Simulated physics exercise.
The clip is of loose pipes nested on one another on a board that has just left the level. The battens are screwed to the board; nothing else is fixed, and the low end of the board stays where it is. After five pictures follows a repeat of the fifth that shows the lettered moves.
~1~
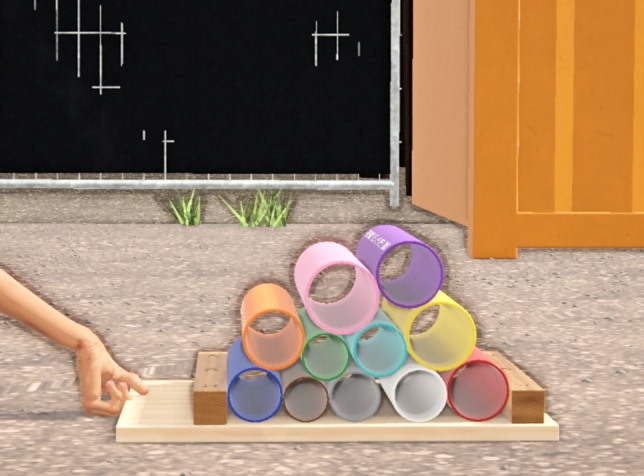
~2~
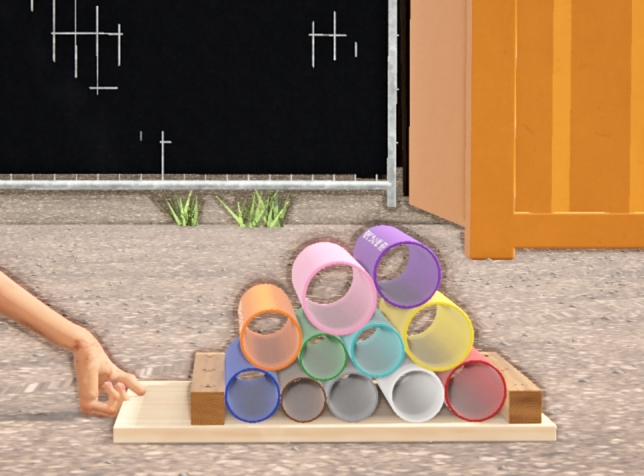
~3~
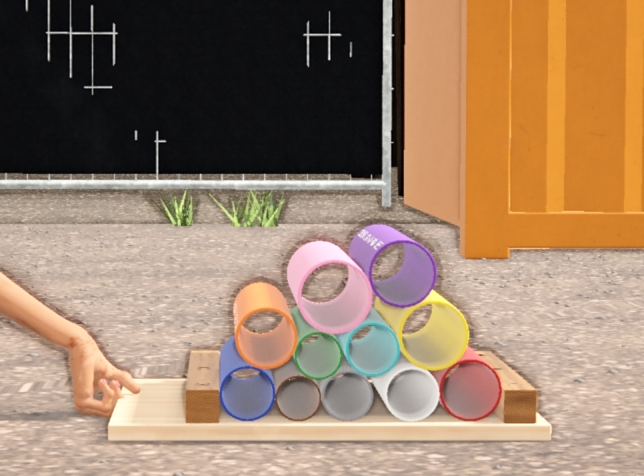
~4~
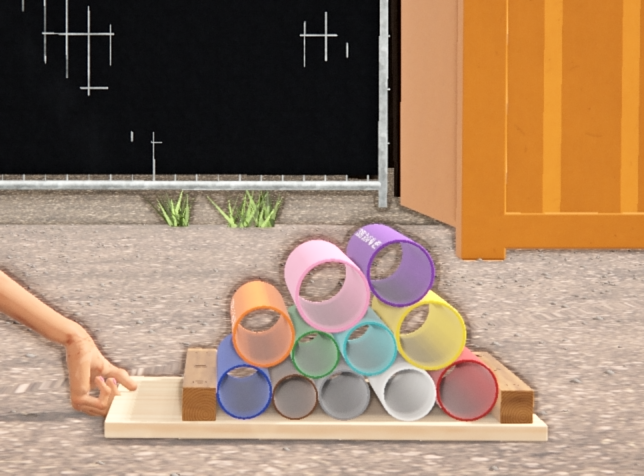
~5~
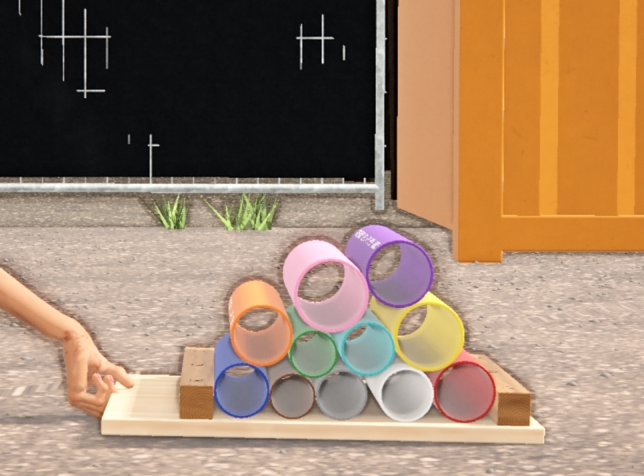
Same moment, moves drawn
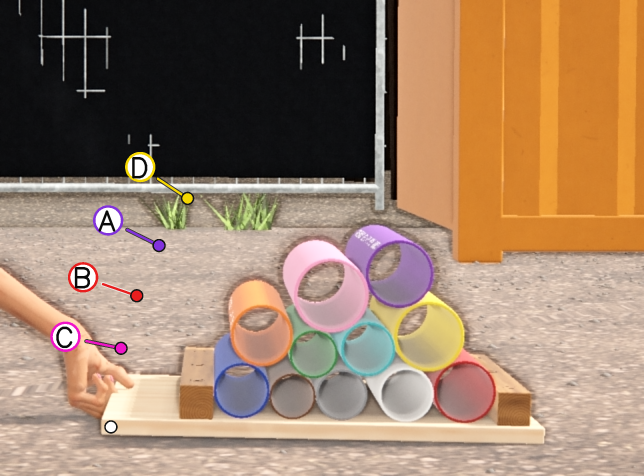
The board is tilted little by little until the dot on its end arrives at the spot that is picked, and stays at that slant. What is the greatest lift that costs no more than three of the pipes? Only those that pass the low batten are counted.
The last mark within the limit is B.
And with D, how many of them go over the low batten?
With D, six.
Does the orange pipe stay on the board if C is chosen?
Yes.
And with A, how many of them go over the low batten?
It comes to six.
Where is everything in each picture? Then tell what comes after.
Board (330, 393); blue pipe (255, 395); brown pipe (306, 399), in the first frame.
Brown pipe (303, 400); grey pipe (353, 397), in the second frame.
Board (322, 392); red pipe (470, 390), in the third frame.
Board (319, 391); blue pipe (244, 392); brown pipe (295, 397), in the fourth frame.
Board (316, 391); blue pipe (242, 390); brown pipe (293, 396), in the fifth frame.
On the marked copy, A at (159, 246); B at (137, 296); C at (121, 349); D at (187, 198); the white dot at (111, 427).
With B. Early on, board at 14°.
Further on, board at 19°.
At the end, board at 19°, one over the low batten (yellow).
As for the rest, A six over the low batten; C none over the low batten; D six over the low batten.
